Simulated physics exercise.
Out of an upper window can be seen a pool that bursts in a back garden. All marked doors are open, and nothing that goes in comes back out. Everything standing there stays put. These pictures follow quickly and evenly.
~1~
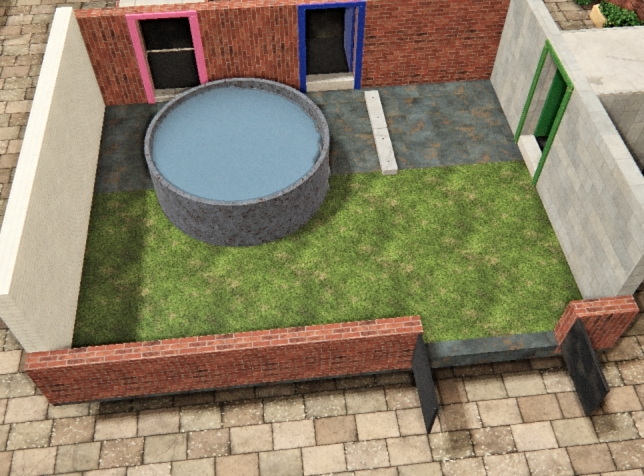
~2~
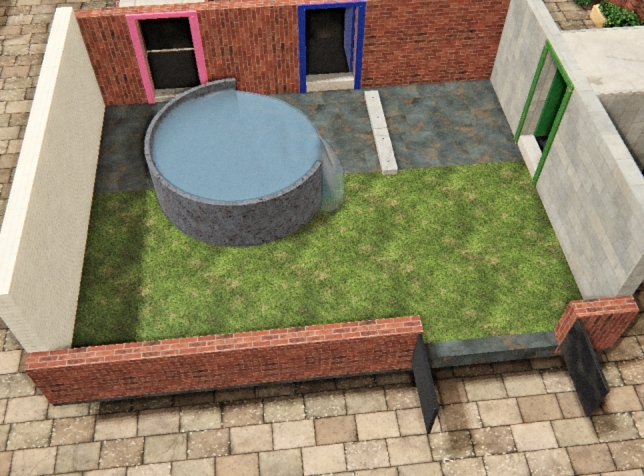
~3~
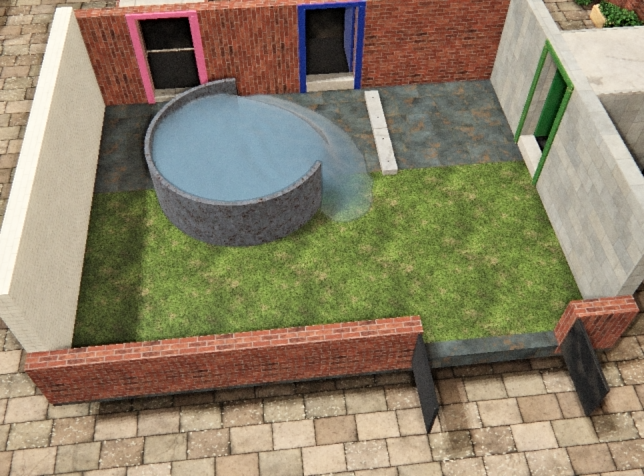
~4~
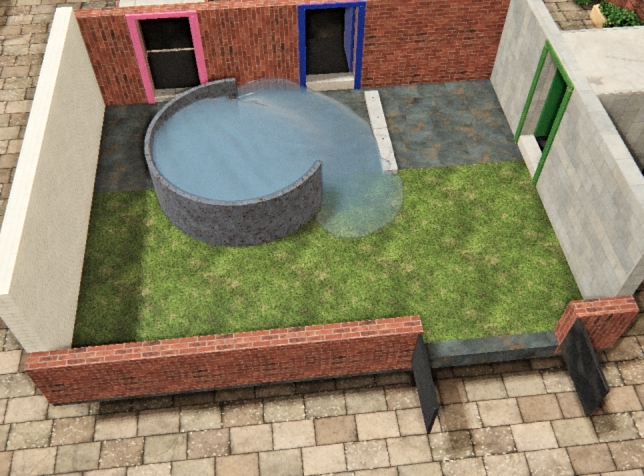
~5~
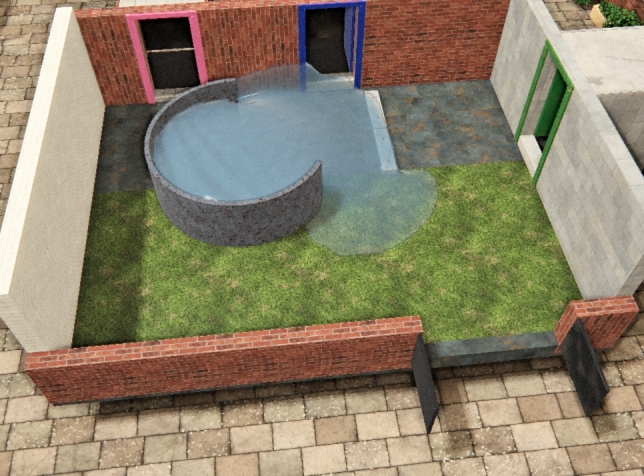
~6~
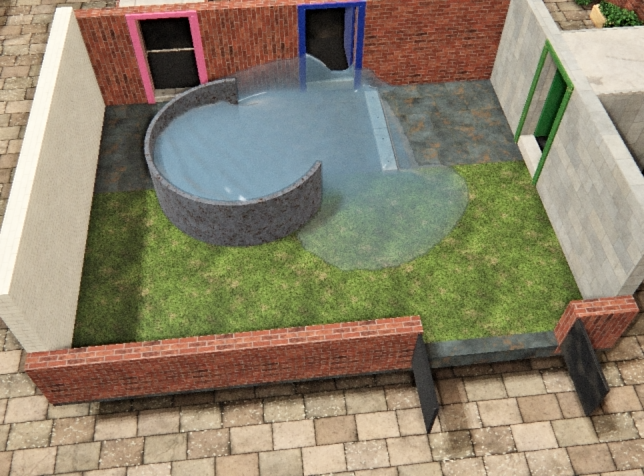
At the start, a round grey pool brimming with still water stands in a walled back garden of grass and dark paving. Its right side gives way and water pours out, then spreads rightward over the paving and lawn, surrounding a pale strip and reaching the blue-framed doorway.
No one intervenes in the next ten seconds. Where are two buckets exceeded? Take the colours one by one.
In order: The blue door gets over two buckets; the green door gets over two buckets; the pink door gets two buckets or fewer.
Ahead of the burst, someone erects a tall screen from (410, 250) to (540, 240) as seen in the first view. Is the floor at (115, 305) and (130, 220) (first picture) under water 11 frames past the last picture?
Note: Point one left unsoaked, point two left unsoaked.
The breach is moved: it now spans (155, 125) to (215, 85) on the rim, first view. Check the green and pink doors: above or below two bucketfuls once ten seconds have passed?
Well, green gets less, but pink gets more.
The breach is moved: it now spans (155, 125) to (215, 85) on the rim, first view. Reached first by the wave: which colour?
First to be reached: The pink-painted one.
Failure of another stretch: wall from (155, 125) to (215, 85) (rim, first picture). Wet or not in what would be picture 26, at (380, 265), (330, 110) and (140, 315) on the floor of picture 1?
Bone-dry, submerged, submerged.
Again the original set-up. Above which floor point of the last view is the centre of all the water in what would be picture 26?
Near pixel (375, 165).
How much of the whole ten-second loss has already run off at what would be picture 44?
By my reckoning, 65 %.
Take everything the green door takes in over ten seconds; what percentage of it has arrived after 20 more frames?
I'd say some 90 per cent.
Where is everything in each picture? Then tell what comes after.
The first picture shows still water in the round pool at (238, 140).
In the second picture, the front is at a hidden place, out from the gap at (309, 133).
In the third picture, water pours out at (309, 135) and has run to (360, 212).
In the fourth picture, the front is at (378, 226), out from the gap at (309, 137).
In the fifth picture, water pours out at (309, 138) and has run to (382, 247).
In the sixth picture, water pours out at (309, 138) and has run to (425, 246).
A moment on, water covers 55 % of the floor; the blue door over two buckets in, the green door not reached, the pink door wet at the sill, nothing in.
Next, water covers 65 % of the floor; the blue door far over two buckets in, the green door under two buckets in, the pink door under two buckets in.
Then, water covers 75 % of the floor; the blue door far over two buckets in, the green door over two buckets in, the pink door under two buckets in.
Later, water covers 95 % of the floor; the blue door far over two buckets in, the green door far over two buckets in, the pink door under two buckets in.
In the end, water covers 100 % of the floor; the blue door far over two buckets in, the green door far over two buckets in, the pink door under two buckets in.
